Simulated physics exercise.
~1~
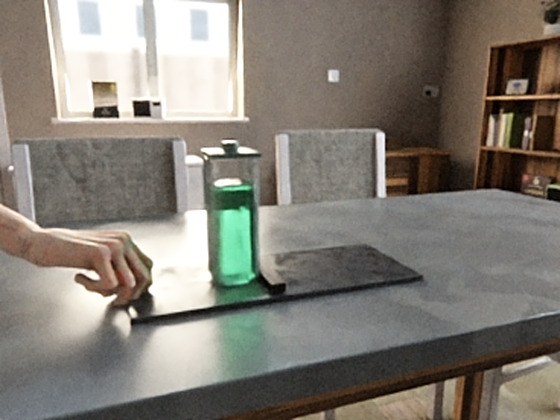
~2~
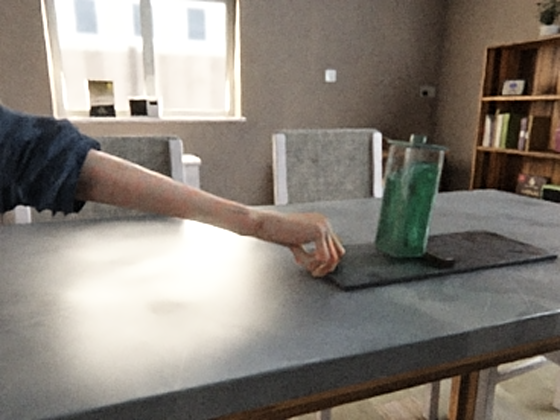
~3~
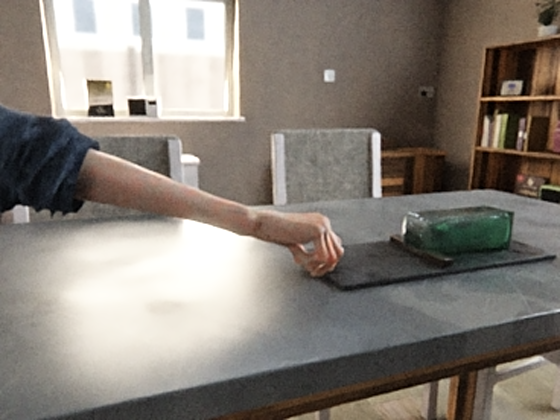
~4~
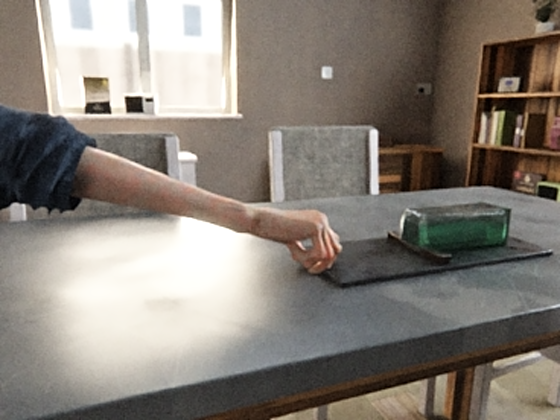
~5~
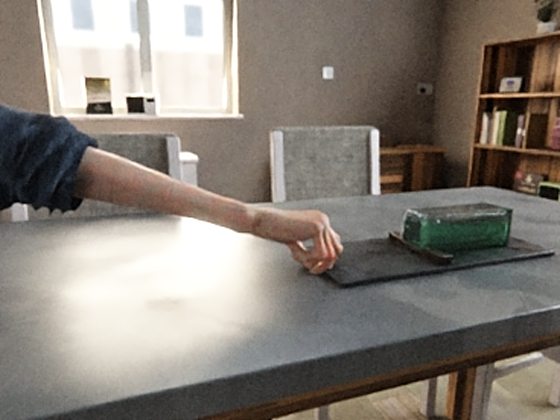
A green bottle slides right on a board pushed by a hand, then topples onto its side.
